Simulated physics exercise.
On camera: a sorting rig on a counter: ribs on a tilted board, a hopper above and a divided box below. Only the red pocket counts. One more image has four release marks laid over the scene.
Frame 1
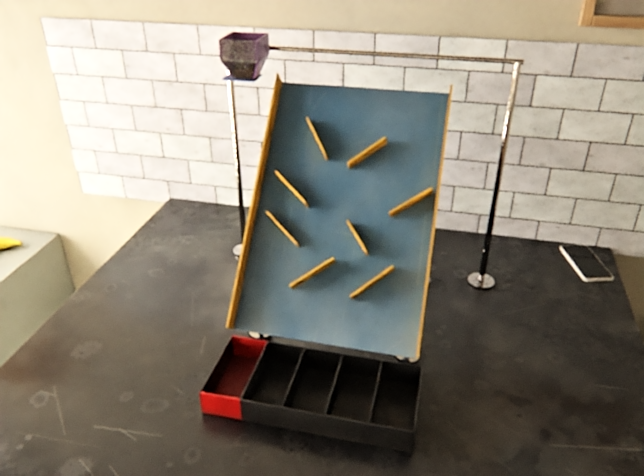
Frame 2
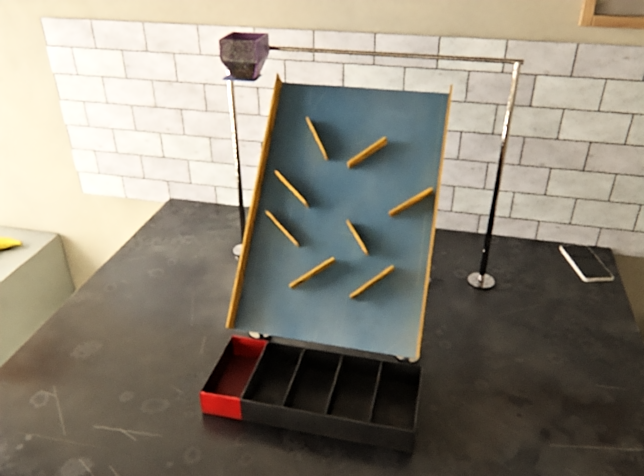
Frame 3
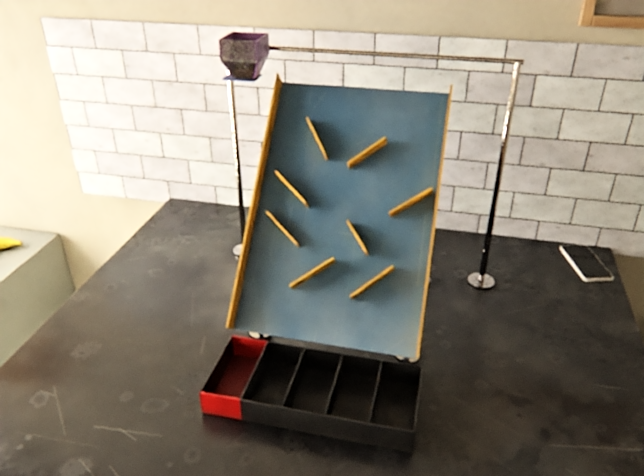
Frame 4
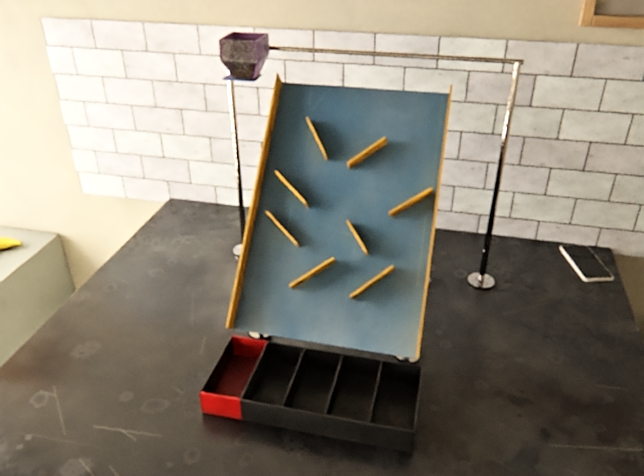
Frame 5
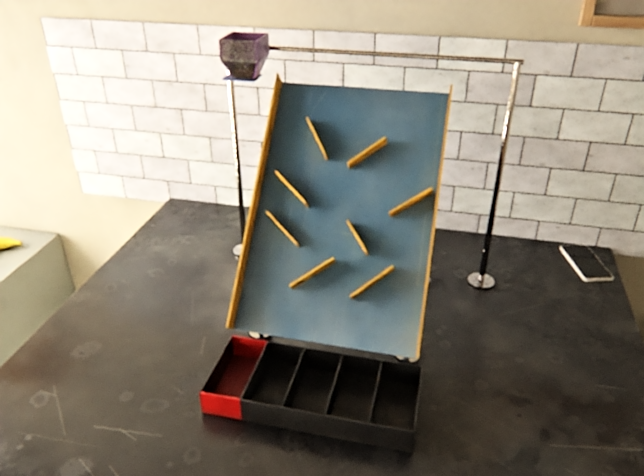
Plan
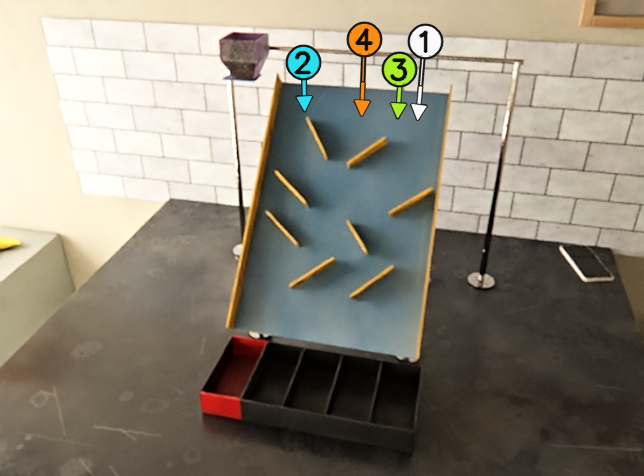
Nothing moves from start to finish: a dark hopper stays above a tilted blue board with wooden ribs, on a dark counter before a white tiled wall. Below the board, a black divided box with a red pocket at its left end stays equally still, and no hands appear.
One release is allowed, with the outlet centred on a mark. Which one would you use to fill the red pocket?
Mark 4 does it best.
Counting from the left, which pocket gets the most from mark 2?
It is the first one.
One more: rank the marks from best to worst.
The order is 4, 2, 3, 1.
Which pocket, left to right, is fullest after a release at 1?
It is the third one.
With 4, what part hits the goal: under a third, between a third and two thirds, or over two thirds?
Over two thirds.
On the marked copy, mark 1 meets the board at (418, 114); mark 2 meets the board at (304, 105); mark 3 meets the board at (397, 112); mark 4 meets the board at (361, 110).
For mark 1, a stray few in the red pocket, nearly all in other pockets, a stray few held on the board.
For mark 2, about two thirds in the red pocket, about a third in other pockets.
For mark 3, about a quarter in the red pocket, most in other pockets.
For mark 4, nearly all in the red pocket, a small part in other pockets.
